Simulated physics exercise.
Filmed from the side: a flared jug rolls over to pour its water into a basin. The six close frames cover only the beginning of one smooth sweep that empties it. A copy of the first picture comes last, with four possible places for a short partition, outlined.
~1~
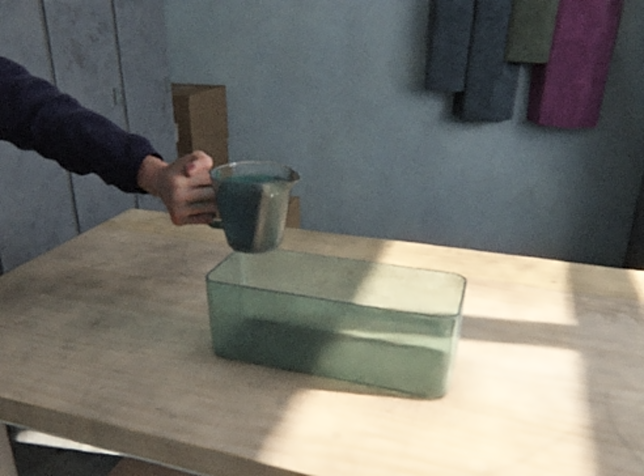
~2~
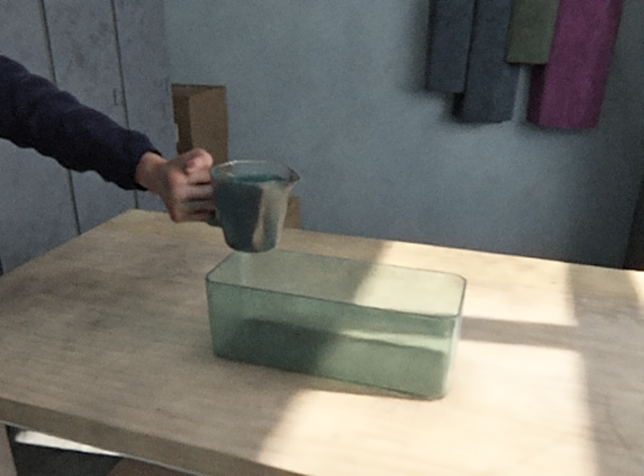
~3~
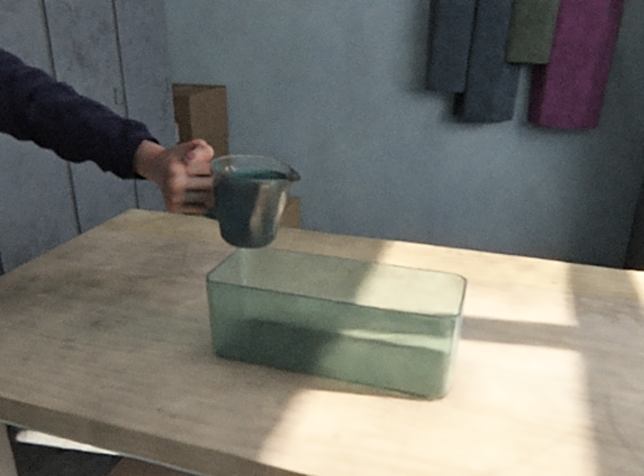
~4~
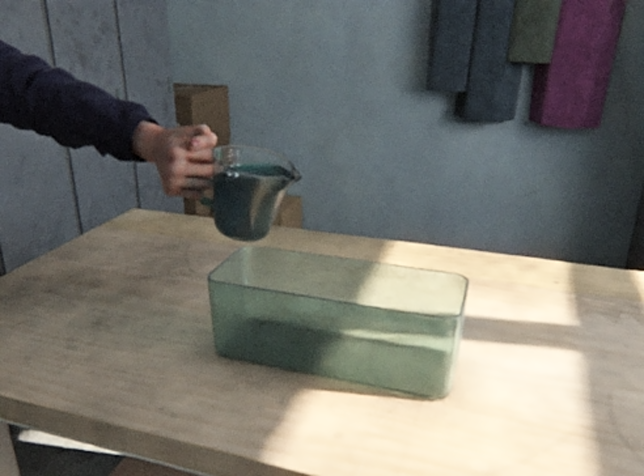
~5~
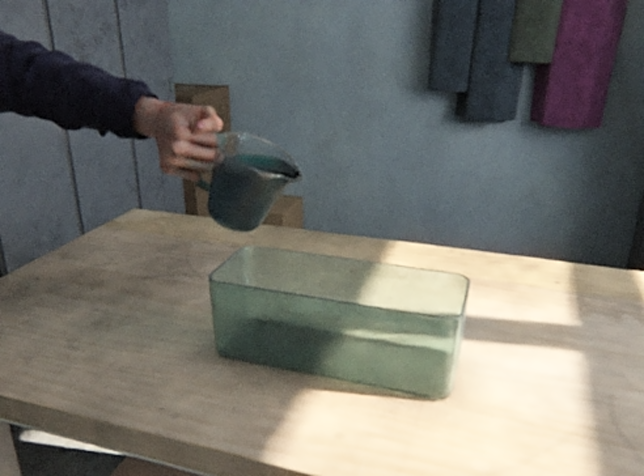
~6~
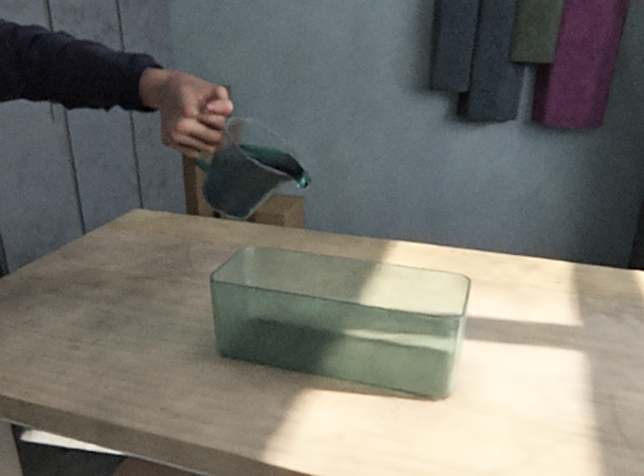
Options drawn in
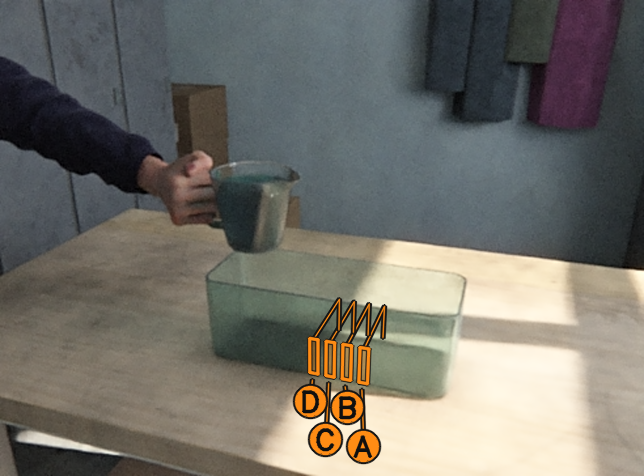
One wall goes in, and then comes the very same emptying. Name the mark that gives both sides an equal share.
A beats the others.
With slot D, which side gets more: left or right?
More ends on the right.
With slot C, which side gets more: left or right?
More ends on the right.
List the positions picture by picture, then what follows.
Upright, lip at (299, 179); basin from (215, 351) to (449, 396); nothing has left yet.
Upright, lip at (298, 180); nothing has left yet.
Tipped about 6°, lip at (299, 179); nothing has left yet.
Tipped about 14°, lip at (300, 179); nothing has left yet.
Tipped about 24°, lip at (301, 179); nothing has left yet.
Tipped about 35°, lip at (301, 179); water is over the lip, down to (305, 185).
On the marked copy, A at (361, 389); B at (345, 386); C at (328, 383); D at (312, 379).
If A is chosen, about 48 % ends left of the wall and 51 % right of it.
If B is chosen, about 14 % ends left of the wall and 84 % right of it.
If C is chosen, about 6 % ends left of the wall and 92 % right of it.
If D is chosen, about 5 % ends left of the wall and 93 % right of it.
